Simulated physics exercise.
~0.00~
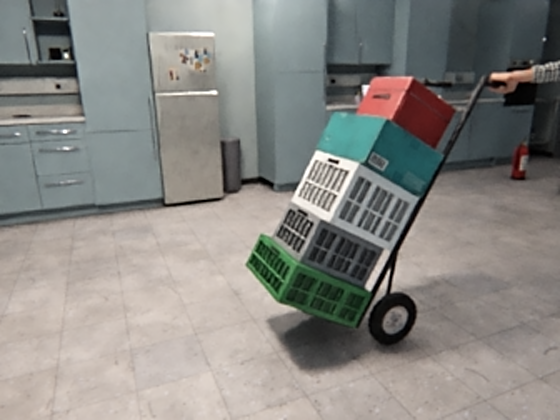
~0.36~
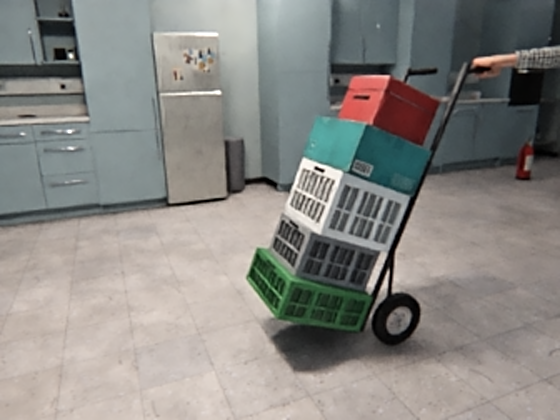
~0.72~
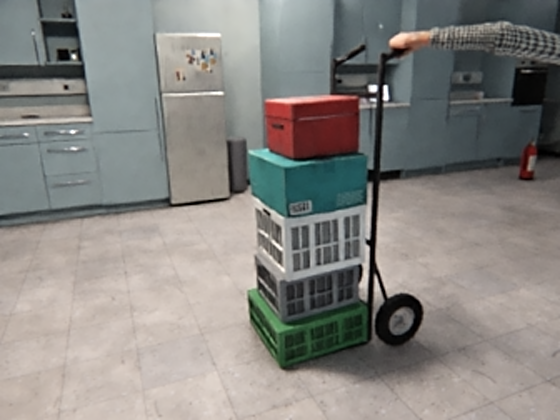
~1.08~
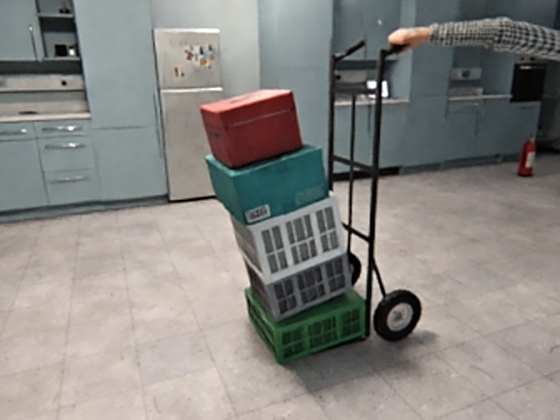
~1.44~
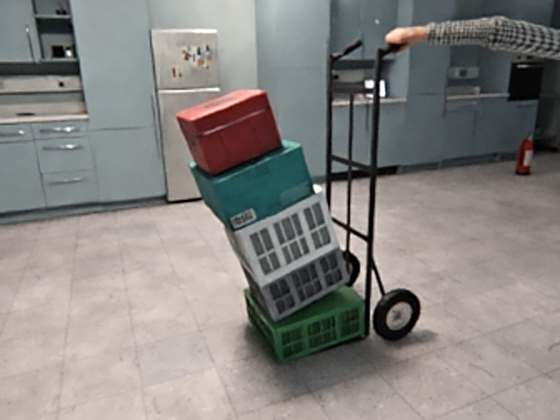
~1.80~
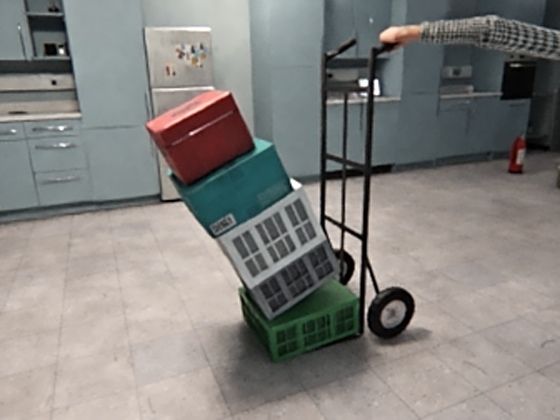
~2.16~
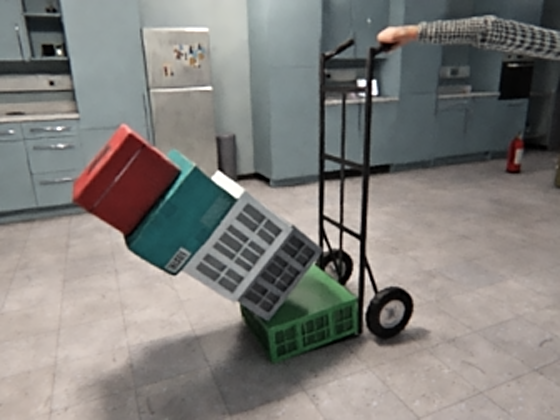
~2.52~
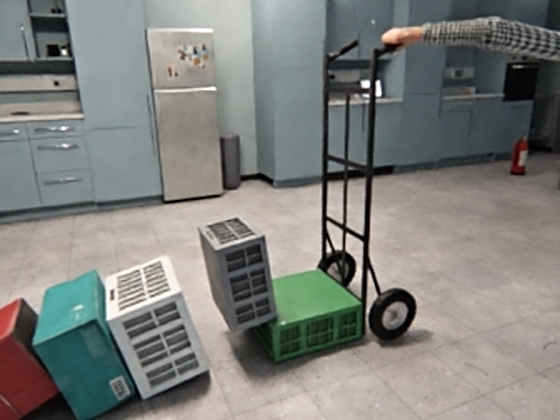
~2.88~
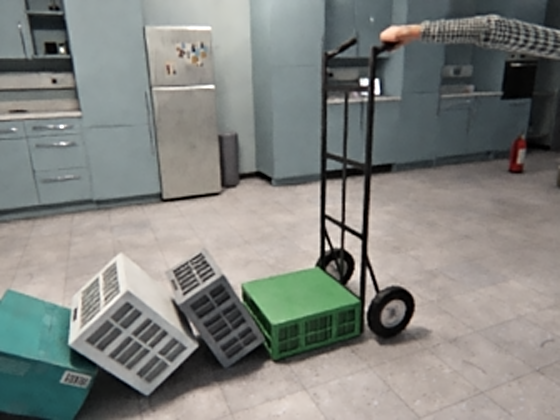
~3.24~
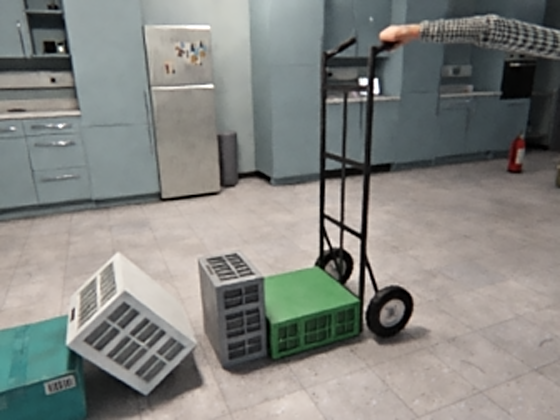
The clip opens on a sack truck tilted back in a kitchen, loaded with a green crate, a grey crate, a white crate, a turquoise parcel and a red toolbox on top. A hand on the handle swings the truck upright. As it stops, the load above the green crate keeps tipping left, leaning away from the frame. The upper four topple together, then separate as they hit the floor, and the red toolbox leaves view at the left. The grey crate settles on its side against the green crate, which stays at the truck's base, while the white crate and turquoise parcel lie farther left.
